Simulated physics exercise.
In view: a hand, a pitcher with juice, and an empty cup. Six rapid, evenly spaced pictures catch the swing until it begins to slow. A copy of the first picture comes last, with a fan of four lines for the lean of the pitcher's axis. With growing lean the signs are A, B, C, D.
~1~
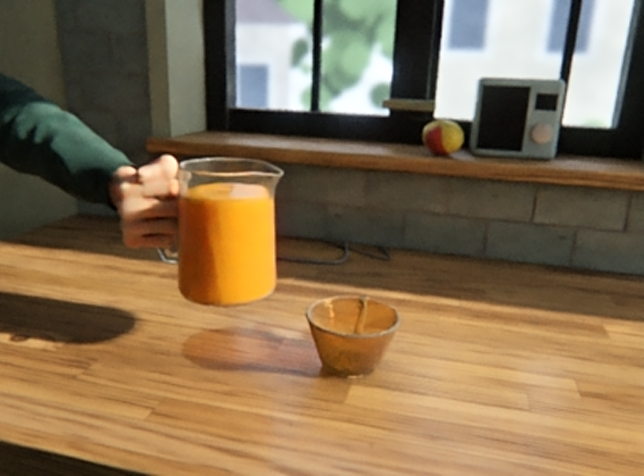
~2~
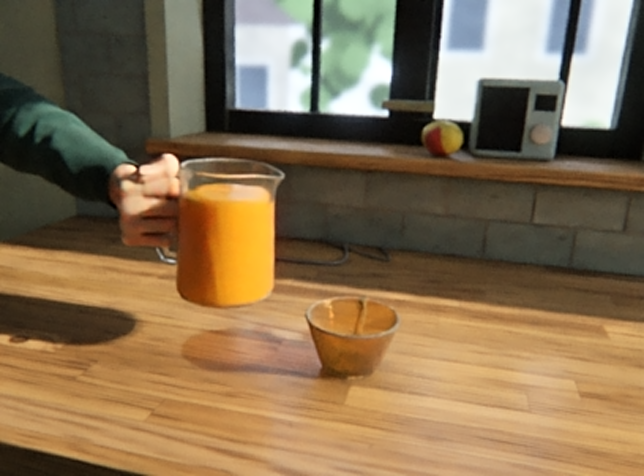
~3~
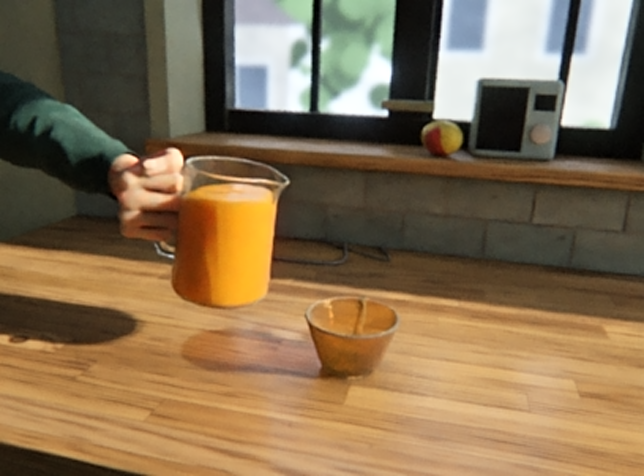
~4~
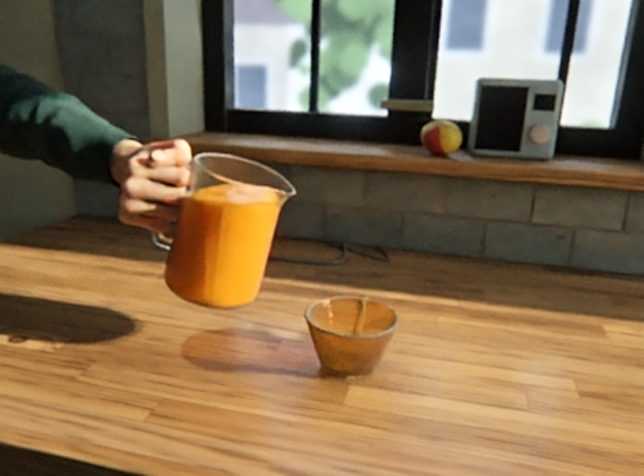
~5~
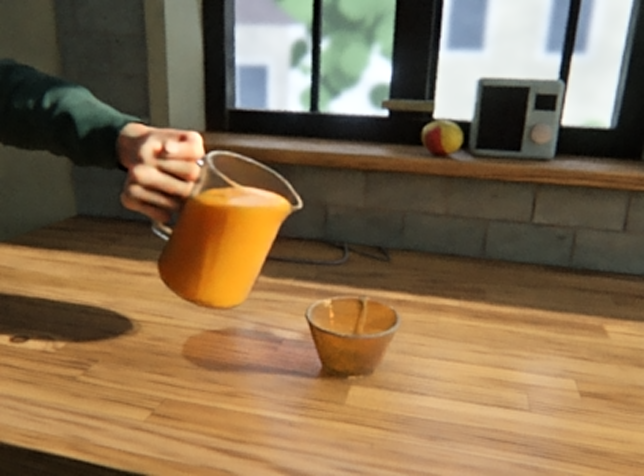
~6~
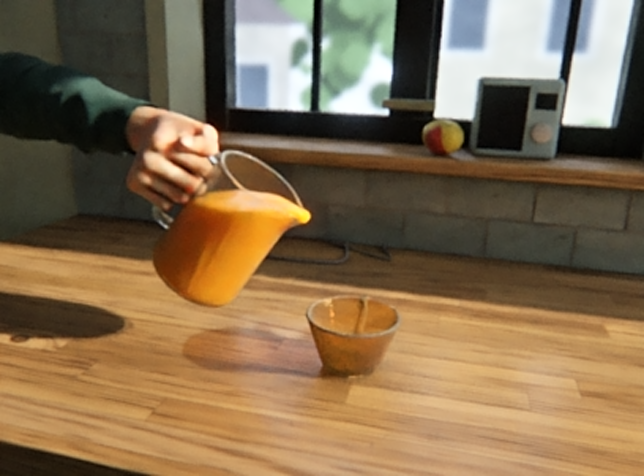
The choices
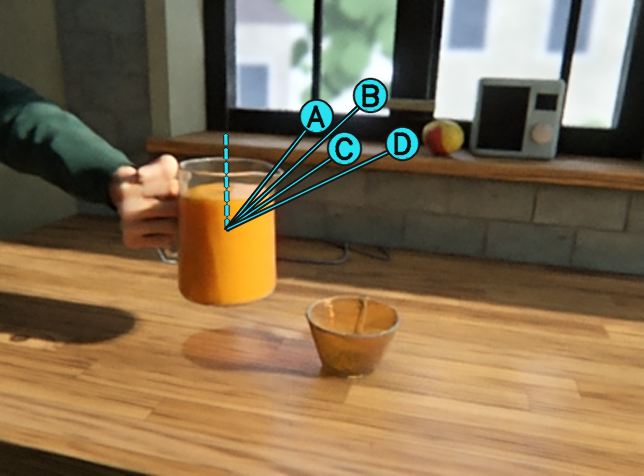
A hand tilts a glass pitcher of orange juice rightward until juice reaches its lip.
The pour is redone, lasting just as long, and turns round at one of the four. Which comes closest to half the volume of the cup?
Line C.
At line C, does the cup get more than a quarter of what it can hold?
Yes, it does.
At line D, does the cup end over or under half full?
Over half.
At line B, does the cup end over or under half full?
Under half.
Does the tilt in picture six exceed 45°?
No, it does not.
In cyan, A at (305, 130); B at (358, 107); C at (330, 158); D at (387, 152).
With A, the cup ends with about 13 % of what it can hold.
With B, the cup ends with about 31 % of what it can hold.
With C, the cup ends with about 51 % of what it can hold.
With D, the cup ends with about 82 % of what it can hold.
